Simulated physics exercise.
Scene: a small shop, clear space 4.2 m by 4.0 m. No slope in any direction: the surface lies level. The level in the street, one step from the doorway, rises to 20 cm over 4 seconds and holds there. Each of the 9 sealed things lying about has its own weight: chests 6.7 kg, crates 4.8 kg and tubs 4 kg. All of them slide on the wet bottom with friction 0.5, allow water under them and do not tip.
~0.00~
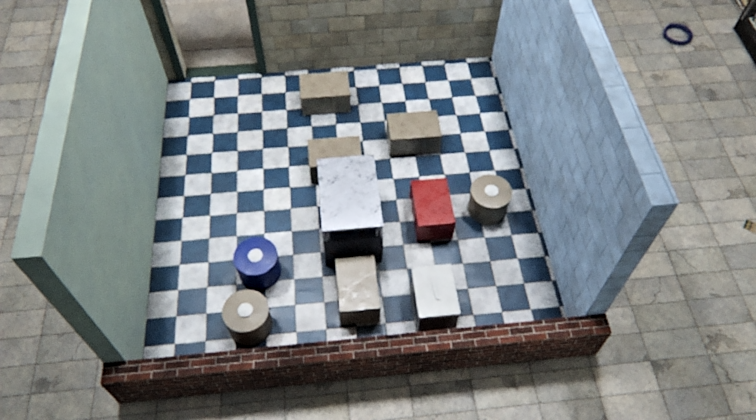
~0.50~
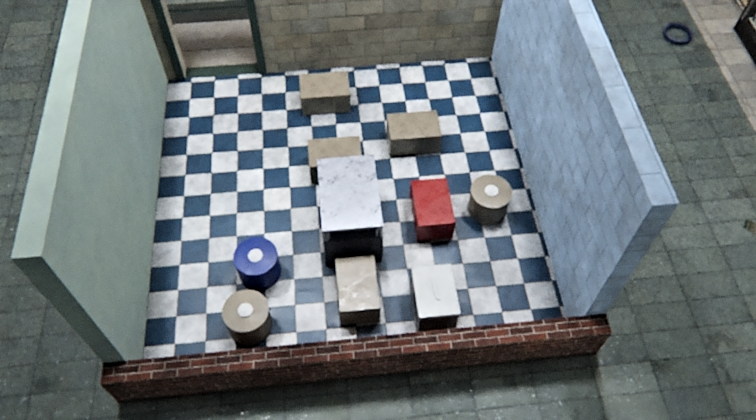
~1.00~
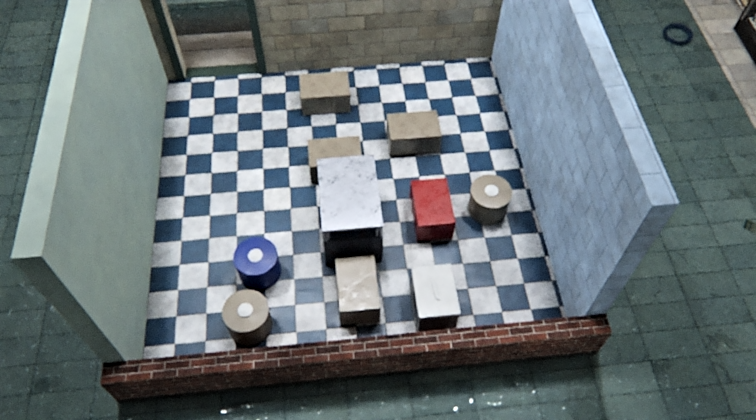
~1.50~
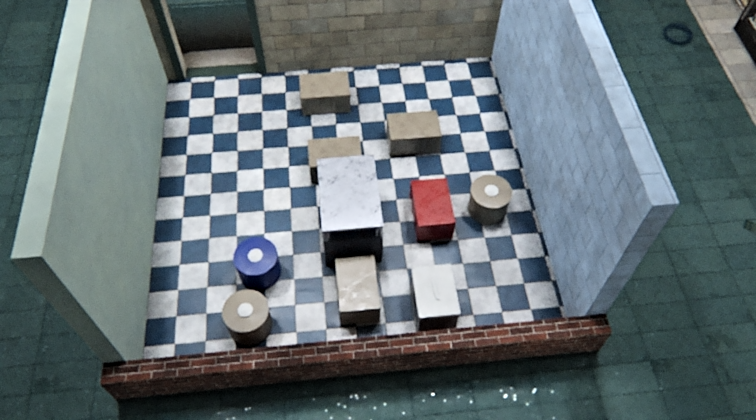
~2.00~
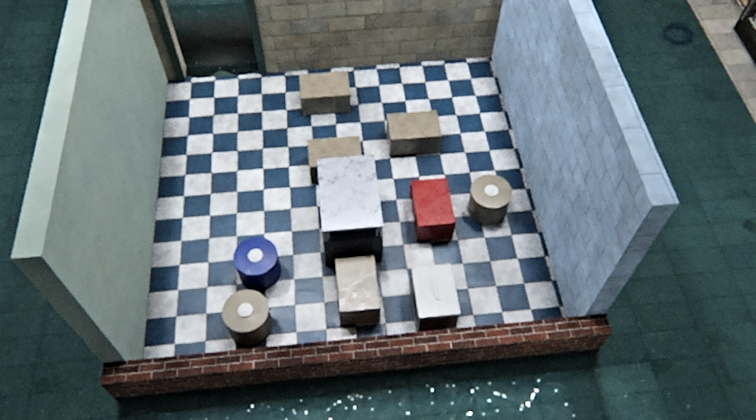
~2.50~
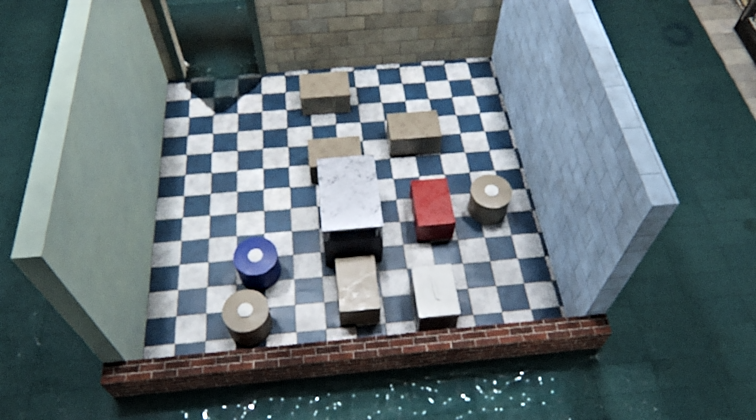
In the video, dark water gradually covers the paving around a small checkered-floor room holding a red block, a blue cylinder and other blocks, then a little spreads in through the doorway at the back while the objects stay still.
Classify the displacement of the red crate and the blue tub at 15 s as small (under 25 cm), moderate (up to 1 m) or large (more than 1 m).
Red crate - large; blue tub - large.
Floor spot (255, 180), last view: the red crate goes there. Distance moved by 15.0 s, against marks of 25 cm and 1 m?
Looks like it is swept a long way.
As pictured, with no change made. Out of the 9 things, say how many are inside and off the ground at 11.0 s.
Tally: 8 of them.
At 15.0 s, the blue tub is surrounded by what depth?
Close to 10 centimetres.
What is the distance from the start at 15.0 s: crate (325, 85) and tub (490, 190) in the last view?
Respectively 80 and 200 cm.
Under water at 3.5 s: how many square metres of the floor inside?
About 2.5 m2.
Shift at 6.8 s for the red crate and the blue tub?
I'd say about 0 and 80 centimetres.
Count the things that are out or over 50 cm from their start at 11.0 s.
At that moment it comes to 7.
After 3.5 s the red crate is near (433, 201), 0.0 m from its start, aground; the blue tub is near (255, 256), 0.0 m from its start, aground; 0 afloat.
After 6.8 s the red crate is near (433, 201), 0.0 m from its start, aground; the blue tub is near (316, 300), 0.8 m from its start, afloat; 2 afloat.
After 11.0 s the red crate is near (462, 122), 1.2 m from its start, afloat; the blue tub is near (481, 194), 2.5 m from its start, afloat; 8 afloat.
After 15.0 s the red crate is near (374, 65), 2.1 m from its start, afloat; the blue tub is near (454, 89), 3.1 m from its start, afloat; 9 afloat.
